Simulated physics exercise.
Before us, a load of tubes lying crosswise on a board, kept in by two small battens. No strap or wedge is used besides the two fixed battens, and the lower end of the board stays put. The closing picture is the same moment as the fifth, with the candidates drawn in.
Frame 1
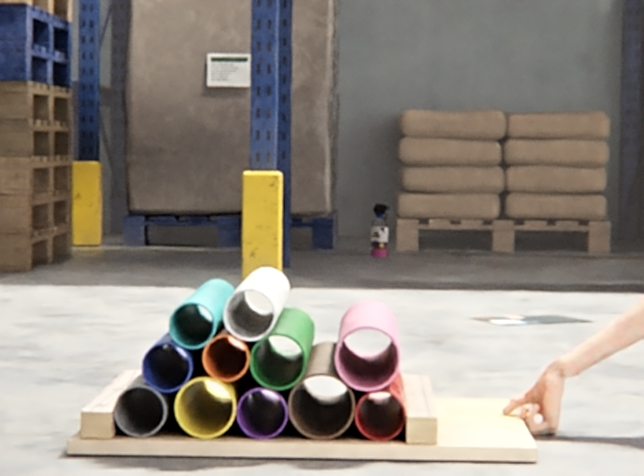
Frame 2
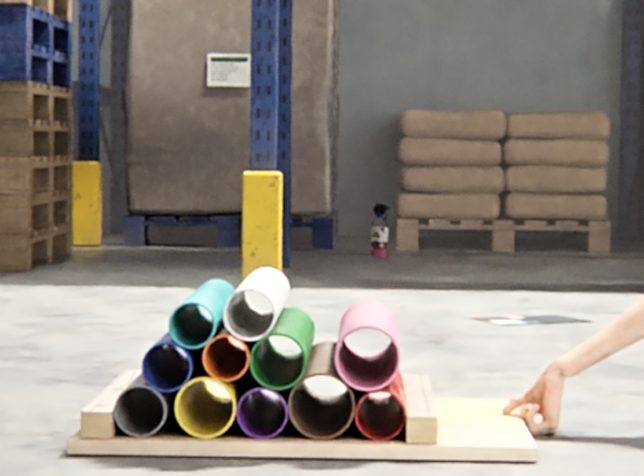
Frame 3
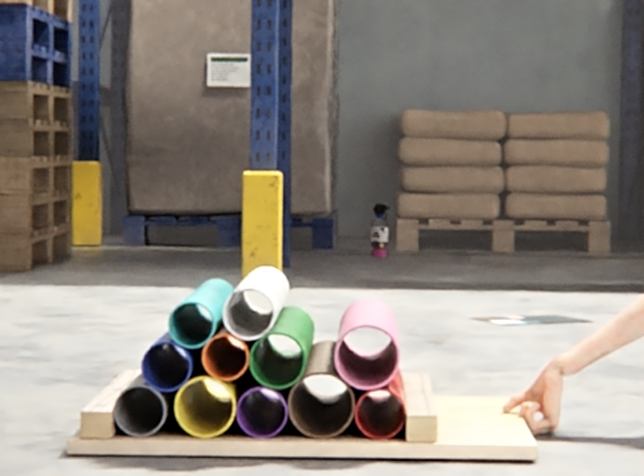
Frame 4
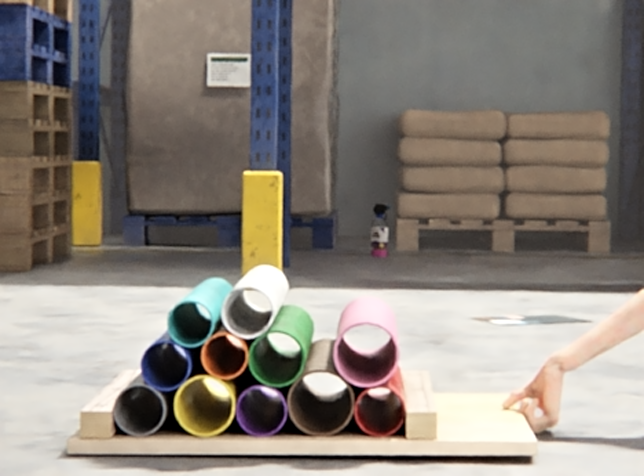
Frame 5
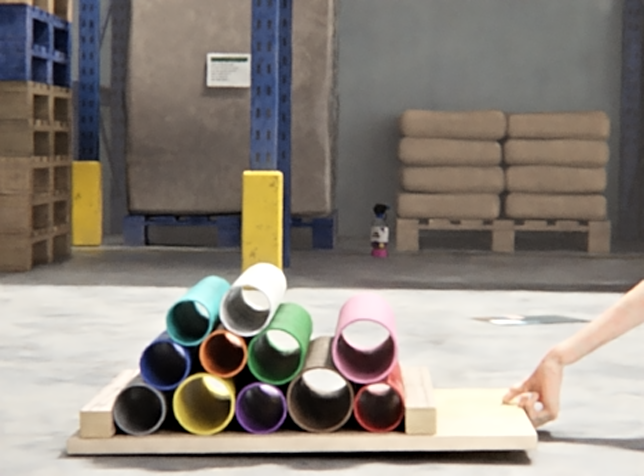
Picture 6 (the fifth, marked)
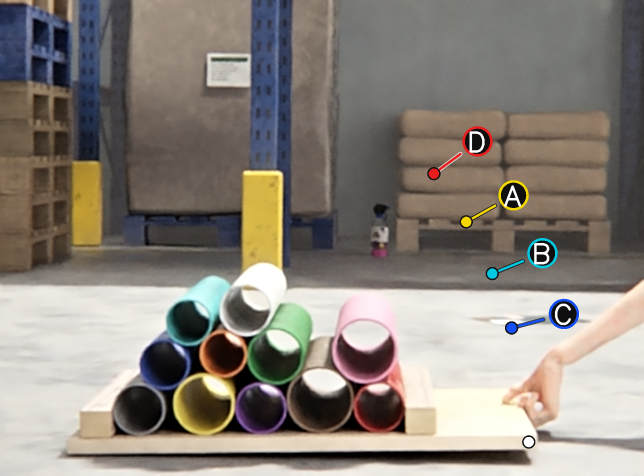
A hand grips the board's right end and slightly raises it beneath the stacked colourful tubes.
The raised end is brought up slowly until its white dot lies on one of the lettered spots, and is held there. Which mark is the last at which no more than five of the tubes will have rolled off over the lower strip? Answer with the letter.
D is the limit.
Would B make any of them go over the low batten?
Yes, at B.
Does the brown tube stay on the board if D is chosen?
The brown tube: Yes.
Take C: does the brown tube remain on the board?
Yes.
On the copy, A at (466, 222); B at (492, 274); C at (512, 328); D at (434, 174); the white dot at (529, 442).
On D. First, board at 20°.
Then, board at 37°.
Finally, board at 37°, five over the low batten.
By contrast, A five over the low batten; B five over the low batten; C none over the low batten.
